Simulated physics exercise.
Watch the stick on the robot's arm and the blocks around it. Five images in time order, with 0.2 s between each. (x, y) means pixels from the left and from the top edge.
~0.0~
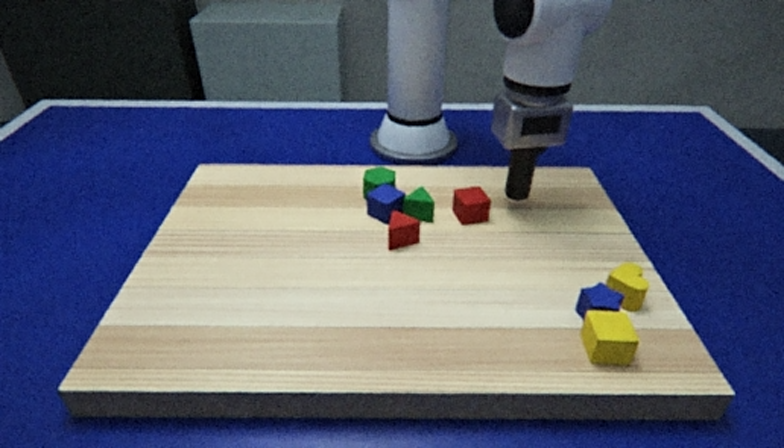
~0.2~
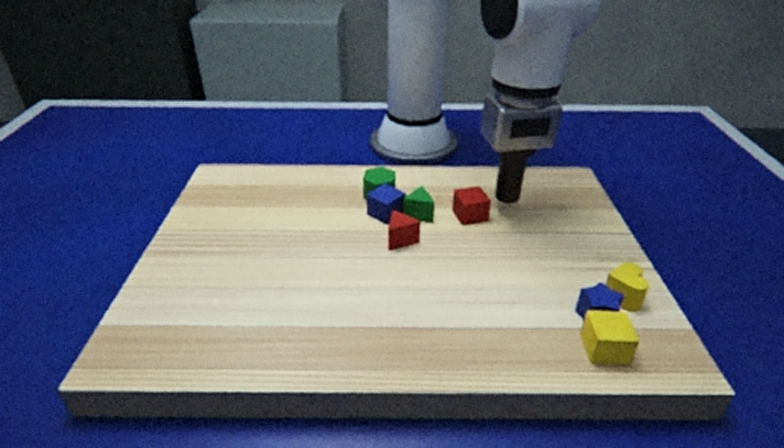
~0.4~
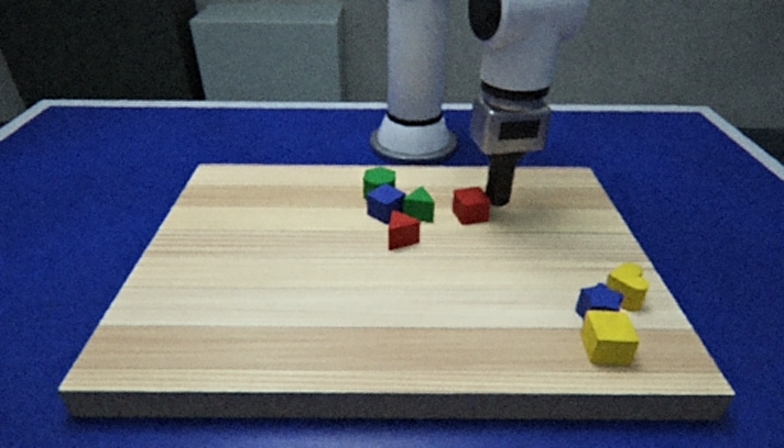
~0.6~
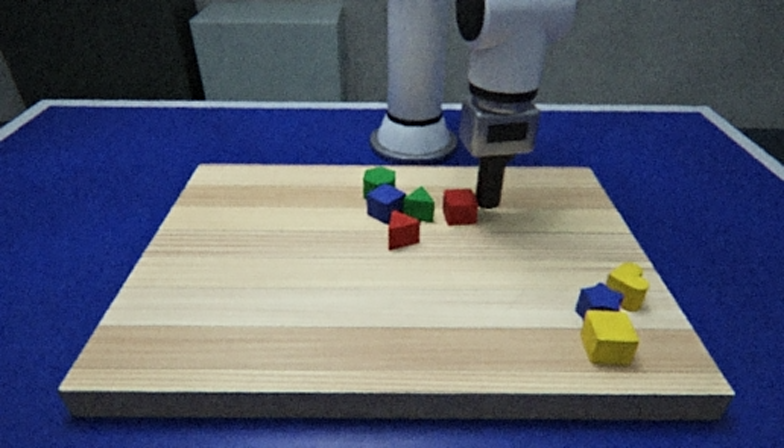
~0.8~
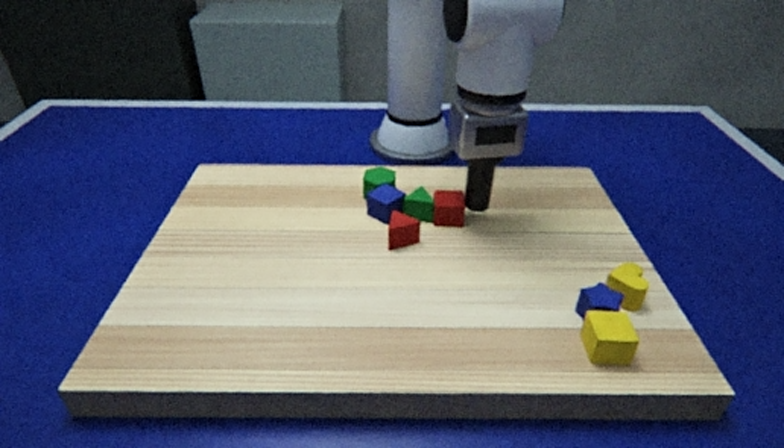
On a wooden board atop a blue table, a robot arm's dark stick moves left toward a red cube, then pushes it a short way left toward the green triangular block, while the other colored blocks stay still.
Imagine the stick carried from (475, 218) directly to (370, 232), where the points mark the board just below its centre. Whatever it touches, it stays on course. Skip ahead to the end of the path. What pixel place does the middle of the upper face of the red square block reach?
It will end up at (340, 213).
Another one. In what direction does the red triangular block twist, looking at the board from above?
Viewed from above, counterclockwise.
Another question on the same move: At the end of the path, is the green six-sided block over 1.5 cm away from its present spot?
Answer: No.
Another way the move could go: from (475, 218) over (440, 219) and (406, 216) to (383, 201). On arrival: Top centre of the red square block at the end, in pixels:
So, by the moment the path ends, you'll find the top centre of the red square block at (383, 207).
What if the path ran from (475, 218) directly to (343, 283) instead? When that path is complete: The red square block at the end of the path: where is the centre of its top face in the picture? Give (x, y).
The answer is (382, 218).
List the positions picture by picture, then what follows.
The first frame shows tip of the stick at (517, 196), middles of tops, green six-sided block at (380, 175), blue square block at (386, 193), red triangular block at (401, 220), green triangular block at (420, 195), red square block at (472, 195).
The second frame shows stick at (507, 198), nothing pushed.
The third frame shows stick at (497, 201), nothing pushed.
The fourth frame shows stick at (487, 203), red square block at (461, 196).
The fifth frame shows stick at (477, 206), green six-sided block at (380, 175), blue square block at (386, 193), red triangular block at (401, 220), green triangular block at (420, 195), red square block at (450, 198).
On the path given first. One third of the way, stick at (441, 211); blue square block at (380, 193); red triangular block at (399, 221), turned 20° anticlockwise; green triangular block at (389, 206); red square block at (414, 204).
Two thirds of the way, stick at (406, 216); blue square block at (374, 192), turned 30° clockwise; red triangular block at (395, 224), turned 45° anticlockwise; green triangular block at (352, 213); red square block at (377, 209), turned 15° anticlockwise.
At the end, stick at (370, 220); green six-sided block unmoved; blue square block at (374, 192), turned 30° clockwise; red triangular block at (395, 224), turned 45° anticlockwise; green triangular block at (314, 217); red square block at (340, 213).
